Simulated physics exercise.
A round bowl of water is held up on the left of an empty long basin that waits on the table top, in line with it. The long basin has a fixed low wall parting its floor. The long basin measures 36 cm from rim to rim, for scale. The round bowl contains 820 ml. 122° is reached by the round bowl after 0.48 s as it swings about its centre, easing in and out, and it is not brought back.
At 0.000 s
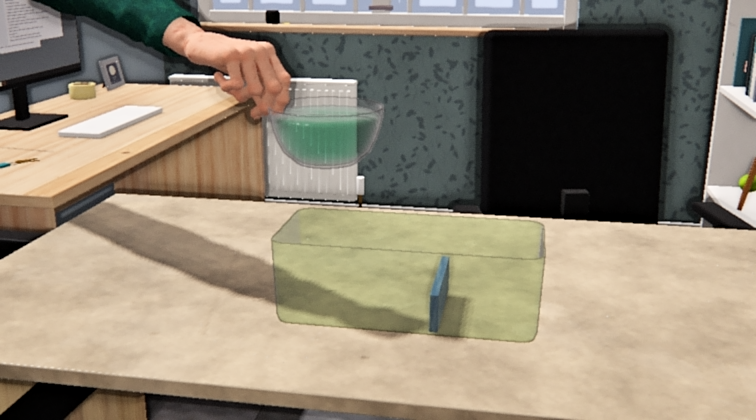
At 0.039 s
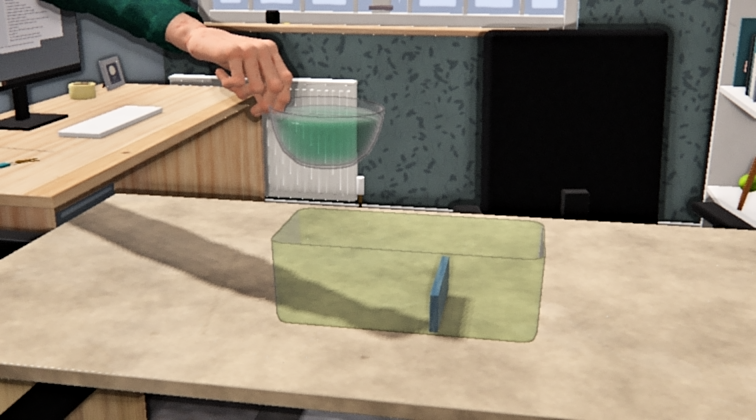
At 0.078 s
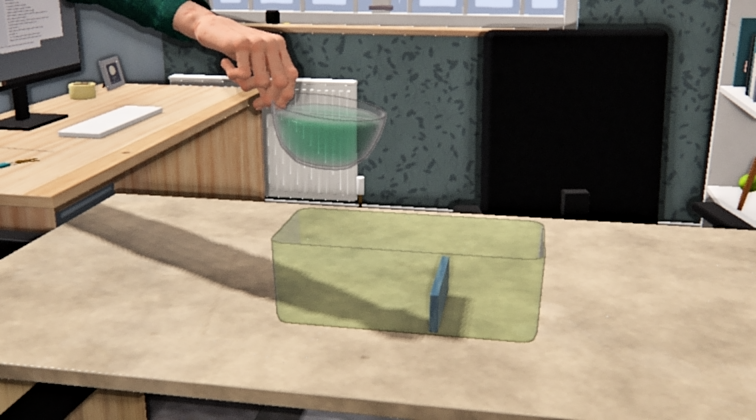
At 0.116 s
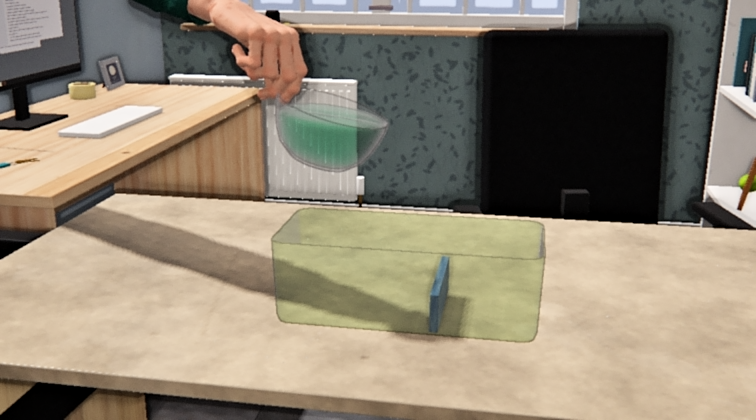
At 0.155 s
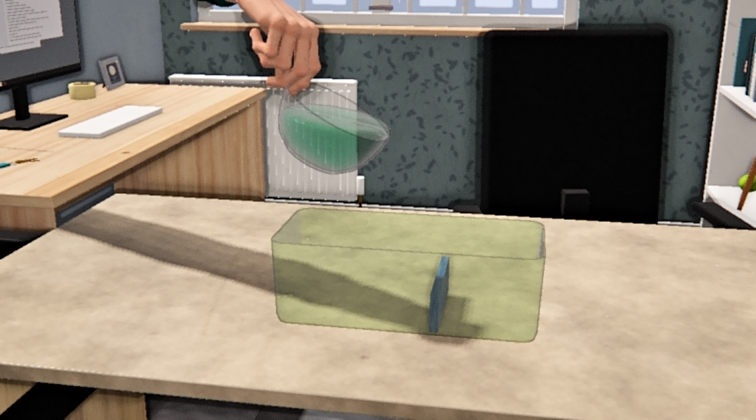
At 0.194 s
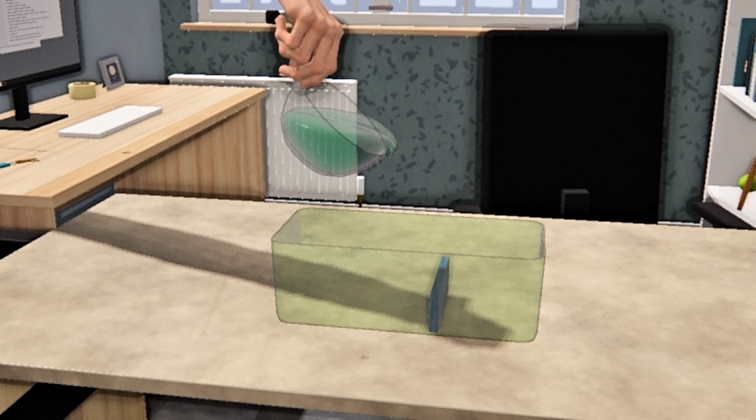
A hand held a clear round bowl of green liquid above a long, see-through basin on the table, then tilted it steadily to the right until the liquid slanted up to its lowered edge.
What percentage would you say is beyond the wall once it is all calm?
I would put it at about 11 per cent.
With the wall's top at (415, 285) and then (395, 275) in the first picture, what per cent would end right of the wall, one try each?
First try about 45 %, second try about 60 %.
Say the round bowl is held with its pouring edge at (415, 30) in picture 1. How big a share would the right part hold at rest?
Result then: Approx. 50 %.
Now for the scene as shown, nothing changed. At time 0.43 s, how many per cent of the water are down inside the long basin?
I'd estimate some 74 percent of the liquid.
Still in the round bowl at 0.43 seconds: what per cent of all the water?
Portion remaining: Approx. 3 per cent.
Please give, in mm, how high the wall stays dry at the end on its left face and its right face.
34 mm left, 50 mm right.
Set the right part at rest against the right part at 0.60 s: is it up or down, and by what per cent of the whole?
Change in share is positive, near 8 percent.
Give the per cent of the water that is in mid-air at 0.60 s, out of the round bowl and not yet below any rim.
16 per cent or so.
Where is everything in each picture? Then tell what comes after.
Tilt 0°; pouring edge (382, 110); surface from (275, 112) to (381, 117); the long basin's rim runs from (285, 225) to (544, 241); the wall's top is at (440, 276), in the first frame.
Tilt 2°; pouring edge (383, 112); surface from (276, 111) to (381, 117), in the second frame.
Tilt 8°; pouring edge (385, 118); surface from (278, 109) to (382, 120), in the third frame.
Tilt 17°; pouring edge (387, 127); surface from (281, 106) to (386, 124), in the fourth frame.
Tilt 29°; pouring edge (387, 140); surface from (285, 106) to (388, 134); 2 per cent is over the edge, in the fifth frame.
Tilt 43°; pouring edge (384, 155); surface from (287, 110) to (366, 131); 10 per cent is over the edge, in the sixth frame.
By 0.43 s the tilt is 119° and 3 per cent is still to pour, 75 is left of the wall and 0 right of it.
By 0.60 s the tilt is 122° and 0 per cent is still to pour, 81 is left of the wall and 3 right of it.
By 0.78 s the tilt is 122° and 0 per cent is still to pour, 80 is left of the wall and 10 right of it.
By 0.98 s the tilt is 122° and 0 per cent is still to pour, 80 is left of the wall and 11 right of it.
At rest 80 per cent lies left of the wall, 11 right of it and 9 outside.
